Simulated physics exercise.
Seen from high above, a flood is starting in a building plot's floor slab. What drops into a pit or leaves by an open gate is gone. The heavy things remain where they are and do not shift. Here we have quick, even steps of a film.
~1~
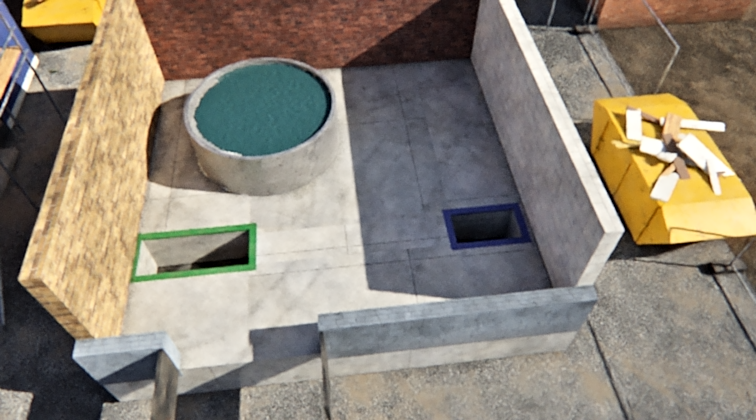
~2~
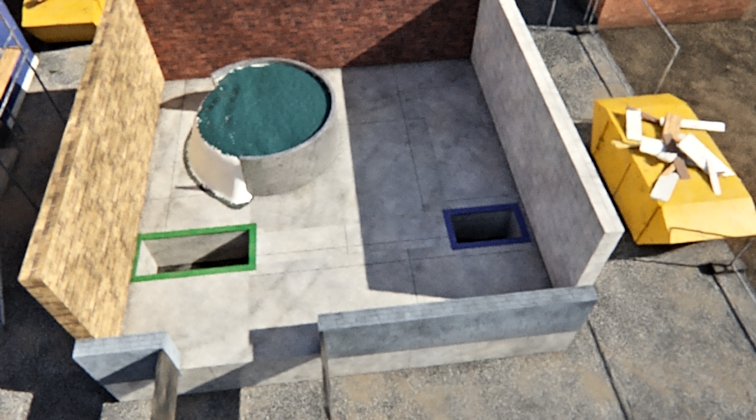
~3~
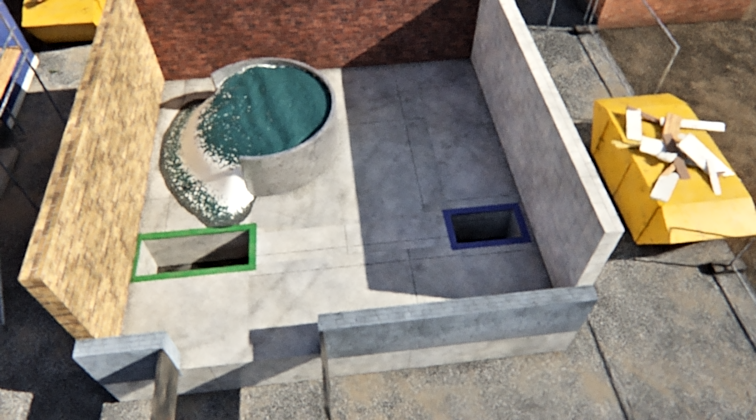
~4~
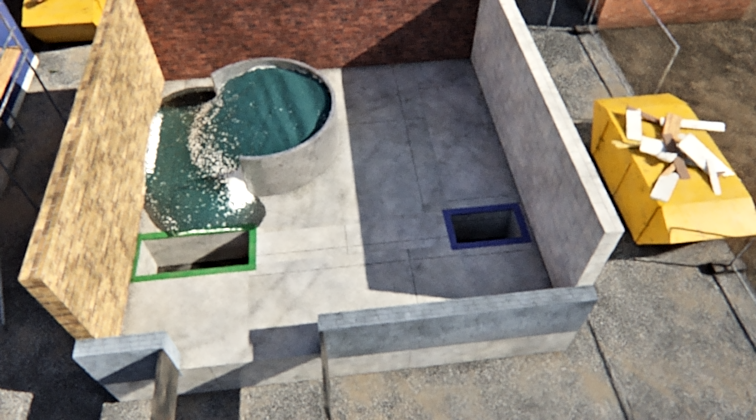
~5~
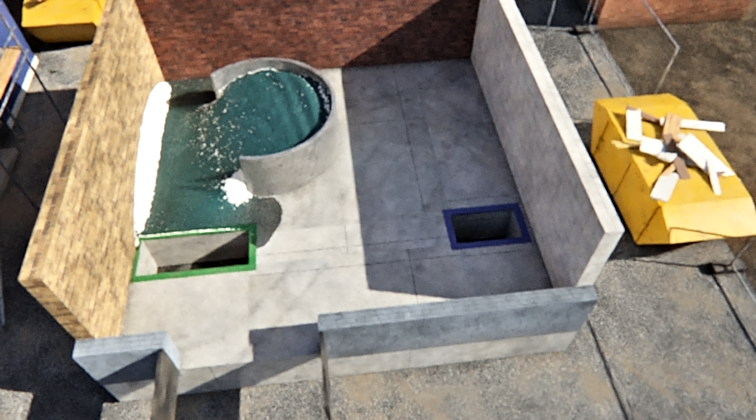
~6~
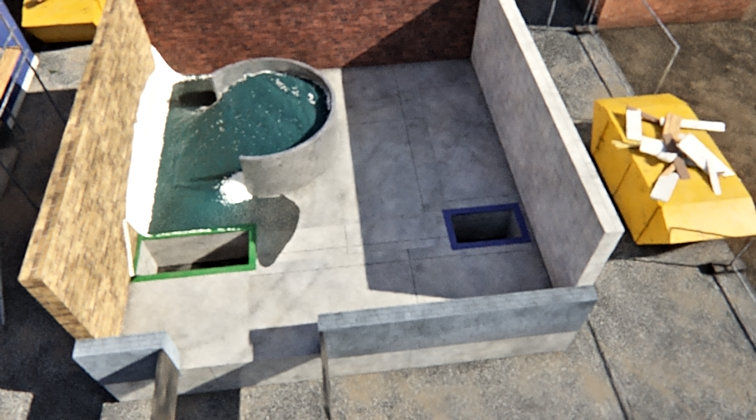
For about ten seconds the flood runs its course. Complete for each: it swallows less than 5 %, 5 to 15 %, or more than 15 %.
Completed: The gate swallows less than 5 %; the blue pit swallows 5 to 15 %; the green pit swallows more than 15 %.
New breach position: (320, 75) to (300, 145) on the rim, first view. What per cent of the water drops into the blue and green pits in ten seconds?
Shares: Blue at 45 percent, green at 6 percent.
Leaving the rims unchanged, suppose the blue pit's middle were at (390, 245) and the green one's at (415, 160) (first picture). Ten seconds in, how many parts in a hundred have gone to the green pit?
Roughly 10 per cent ends up in the green pit.
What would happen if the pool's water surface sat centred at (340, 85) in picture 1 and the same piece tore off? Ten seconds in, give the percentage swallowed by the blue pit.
The blue pit takes 2 per cent.
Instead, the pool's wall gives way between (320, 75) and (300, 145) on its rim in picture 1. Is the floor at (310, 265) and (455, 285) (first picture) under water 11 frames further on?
Well, the first place ends up left untouched, and the second one drenched.
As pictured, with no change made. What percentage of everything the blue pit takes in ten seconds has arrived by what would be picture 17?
I'd put it at 0 percent.
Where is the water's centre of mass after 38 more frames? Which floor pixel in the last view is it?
Close to pixel (308, 133).
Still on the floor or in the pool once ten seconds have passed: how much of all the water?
My figure: Some 34 per cent.
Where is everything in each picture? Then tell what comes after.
Still water in the pool at (262, 108), in the first picture.
Water pours out at (199, 150) and has run to a hidden place, in the second picture.
The front is at a hidden place, out from the gap at (200, 151), in the third picture.
The front is at (185, 91), out from the gap at (200, 154), in the fourth picture.
Water pours out at (201, 154) and has run to (166, 82), in the fifth picture.
The front is at (132, 277), out from the gap at (201, 155), in the sixth picture.
A moment on, water covers 20 % of the floor; the gate 0 %, the blue pit 0 %, the green pit 12 %.
Next, water covers 25 % of the floor; the gate 0 %, the blue pit 0 %, the green pit 25 %.
Then, water covers 40 % of the floor; the gate 0 %, the blue pit 0 %, the green pit 39 %.
Later, water covers 55 % of the floor; the gate 0 %, the blue pit 2 %, the green pit 50 %.
In the end, water covers 85 % of the floor; the gate 0 %, the blue pit 7 %, the green pit 58 %.
